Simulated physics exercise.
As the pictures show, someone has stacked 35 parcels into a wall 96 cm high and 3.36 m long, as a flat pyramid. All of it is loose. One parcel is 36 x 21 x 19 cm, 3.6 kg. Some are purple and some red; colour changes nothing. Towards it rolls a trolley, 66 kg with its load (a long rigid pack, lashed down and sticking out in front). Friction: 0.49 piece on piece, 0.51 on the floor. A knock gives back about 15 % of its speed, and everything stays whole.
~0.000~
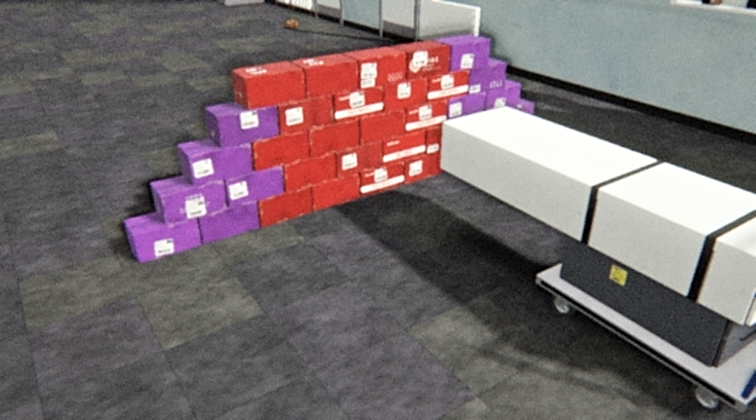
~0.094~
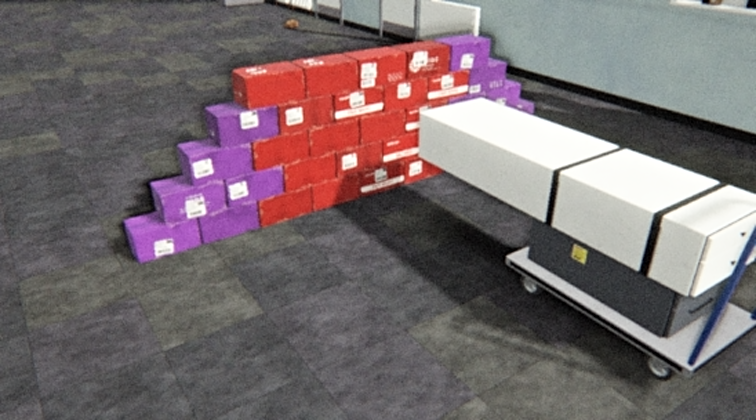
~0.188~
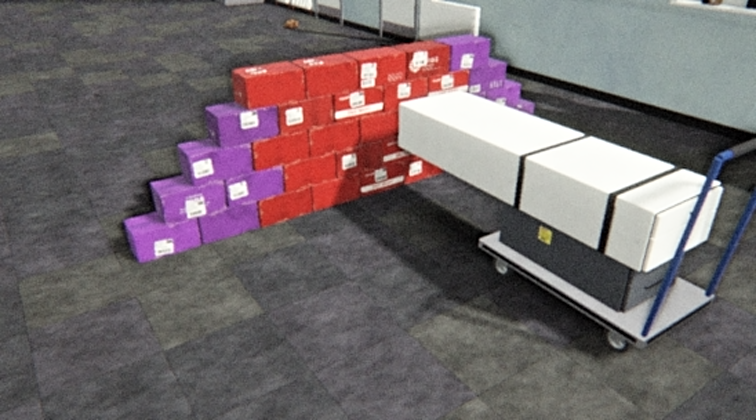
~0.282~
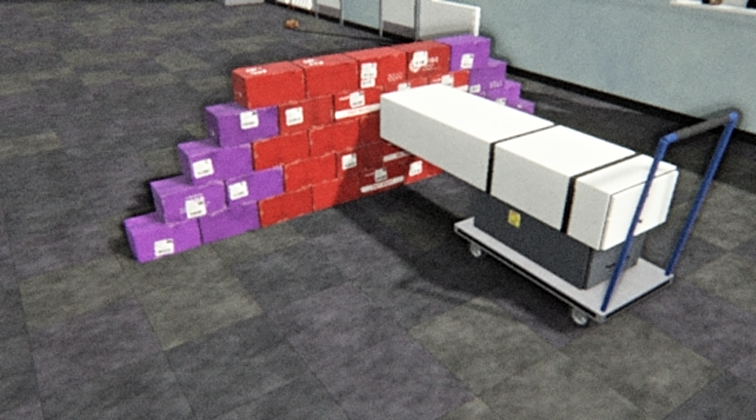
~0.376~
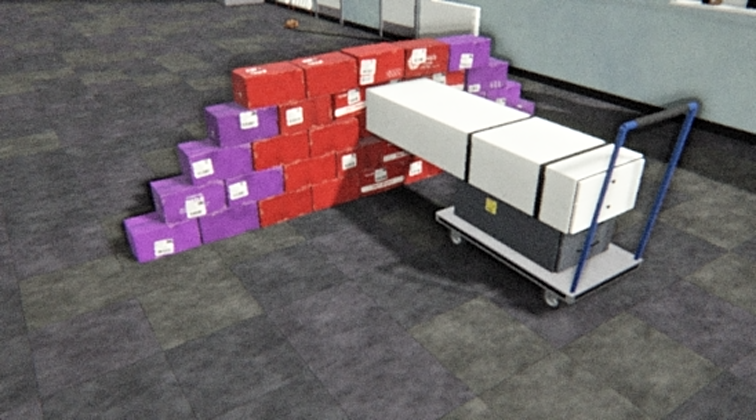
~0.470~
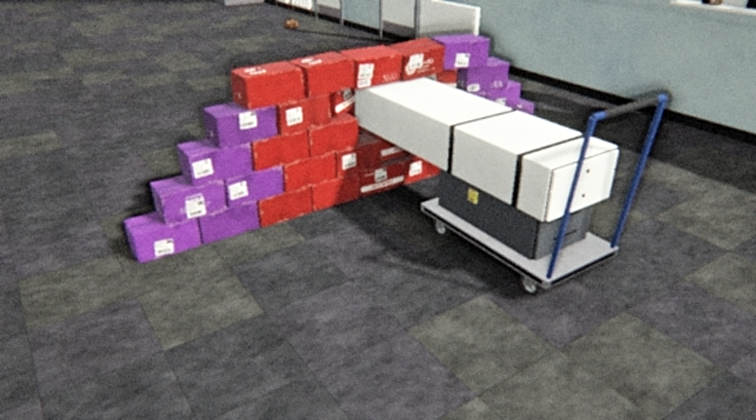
A stepped wall of stacked boxes, red through the middle and purple at both ends, stands on a dark grey tiled carpet indoors, seen from above by a still camera. At right, a blue-handled flat trolley carries a long white pack strapped over a dark grey box. The trolley rolls leftward and away, and the pack's front end pushes into the red boxes, shifting several slightly backward.
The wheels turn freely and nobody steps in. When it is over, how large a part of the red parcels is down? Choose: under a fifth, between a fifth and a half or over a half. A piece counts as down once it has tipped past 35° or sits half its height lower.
Ending down: Between a fifth and a half.
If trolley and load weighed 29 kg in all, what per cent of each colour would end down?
Then purple 10, red 40 per cent.
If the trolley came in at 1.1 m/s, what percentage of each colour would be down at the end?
Then purple 10, red 40 per cent.
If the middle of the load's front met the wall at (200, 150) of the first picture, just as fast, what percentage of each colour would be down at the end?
In that case purple 20, red 0 per cent.
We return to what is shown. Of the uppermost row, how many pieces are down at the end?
2 of them.
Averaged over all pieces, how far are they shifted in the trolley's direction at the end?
Roughly 20 cm.
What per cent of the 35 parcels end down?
Roughly 20 per cent of them.
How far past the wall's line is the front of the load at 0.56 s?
About 35 cm past it.
After 0.56 s, load 36 cm past the wall's line, still rolling; 2 of the 20 red parcels down (2 of 35 in all colours); top red parcel unmoved; top purple parcel 7 cm from its place.
After 0.78 s, load 65 cm past the wall's line, still rolling; 5 of the 20 red parcels down (5 of 35 in all colours); top red parcel unmoved; top purple parcel 8° from how it stood.
After 1.02 s, load 91 cm past the wall's line, still rolling; 6 of the 20 red parcels down (7 of 35 in all colours); top red parcel unmoved; top purple parcel on its side.
After 1.26 s, load 1.04 m past the wall's line, still rolling; 6 of the 20 red parcels down (7 of 35 in all colours); top red parcel 16 mm from its place; top purple parcel on its side.
In the end (1.9 s), load 1.08 m past the wall's line, stopped; 6 of the 20 red parcels down (7 of 35 in all colours); top red parcel 16 mm from its place; top purple parcel upside down. That is 30 per cent. From the last view, middles, top red parcel near (266, 85), top purple parcel near (448, 130).
